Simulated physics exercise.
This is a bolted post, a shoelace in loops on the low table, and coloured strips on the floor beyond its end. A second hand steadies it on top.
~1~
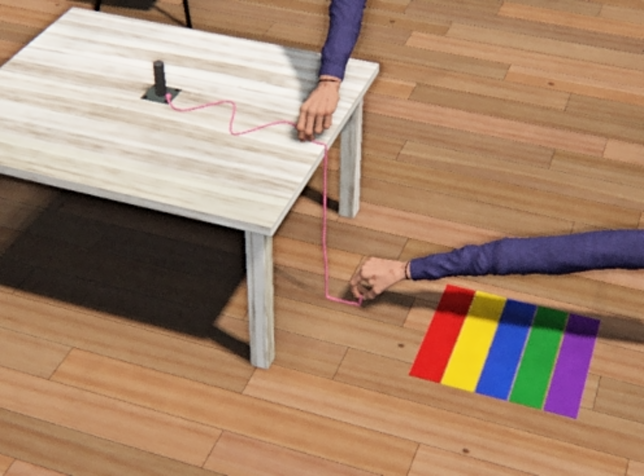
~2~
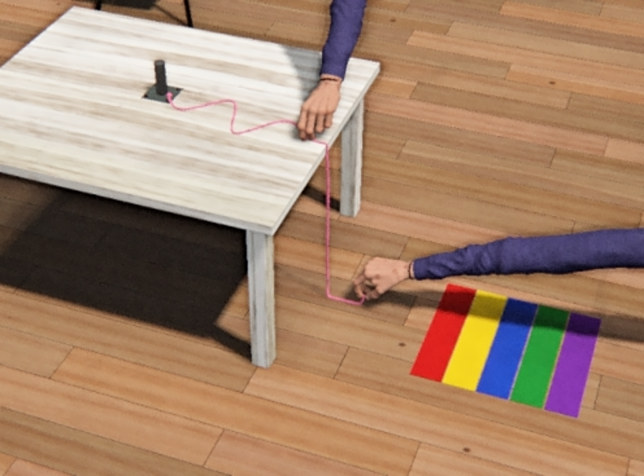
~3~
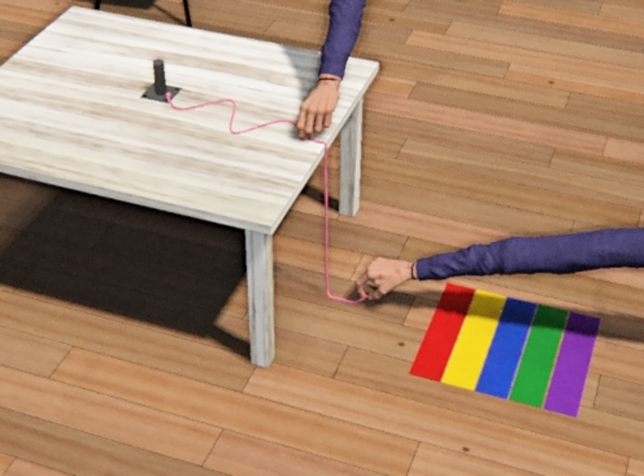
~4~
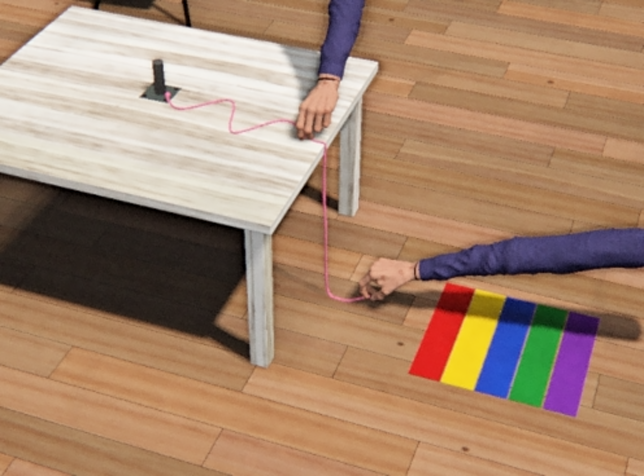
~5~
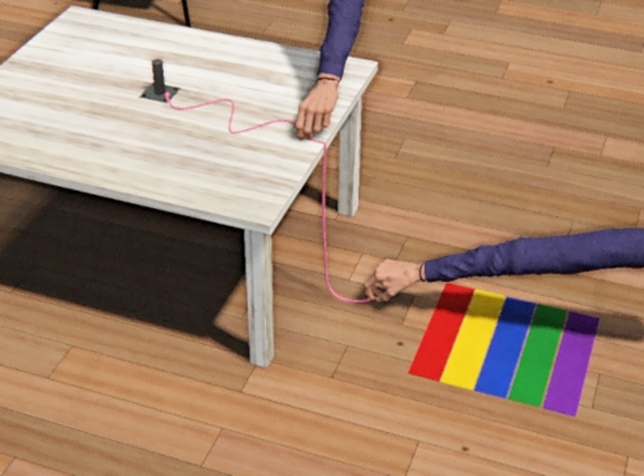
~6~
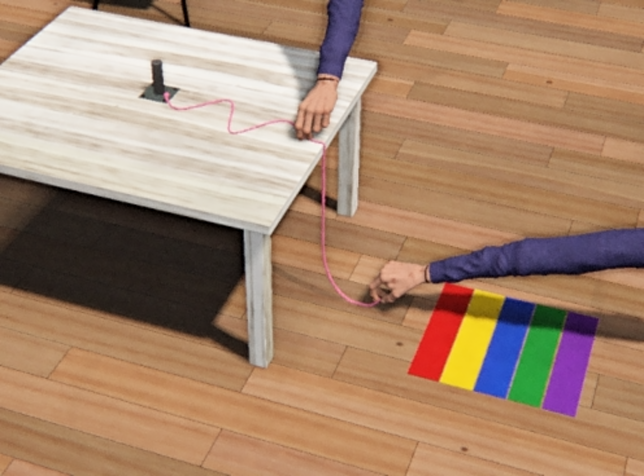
The clip opens on a pink shoelace lying in loose bends across a pale low table and hanging over its edge, one hand resting on it there. Near the floor, another hand holds the end and draws it slightly right, toward the coloured strips, while the bends on the tabletop barely change.
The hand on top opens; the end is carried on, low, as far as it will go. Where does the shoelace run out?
The purple one.
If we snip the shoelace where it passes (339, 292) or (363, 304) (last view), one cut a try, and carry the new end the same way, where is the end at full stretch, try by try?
Near (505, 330) and (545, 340).
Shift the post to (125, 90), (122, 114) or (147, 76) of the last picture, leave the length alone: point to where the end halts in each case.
The places are (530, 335), (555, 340) and (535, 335).
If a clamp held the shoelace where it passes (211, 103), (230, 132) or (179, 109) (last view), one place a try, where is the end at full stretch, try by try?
About (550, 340), (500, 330) and (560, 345).
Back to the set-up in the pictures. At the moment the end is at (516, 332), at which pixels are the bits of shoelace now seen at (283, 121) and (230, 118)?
They go to (331, 161) and to (271, 124).
A little later, end near (516, 332); over blue.
Next, end near (552, 341); over green.
When it is tight, end near (574, 346); over purple. It halts on the purple strip.
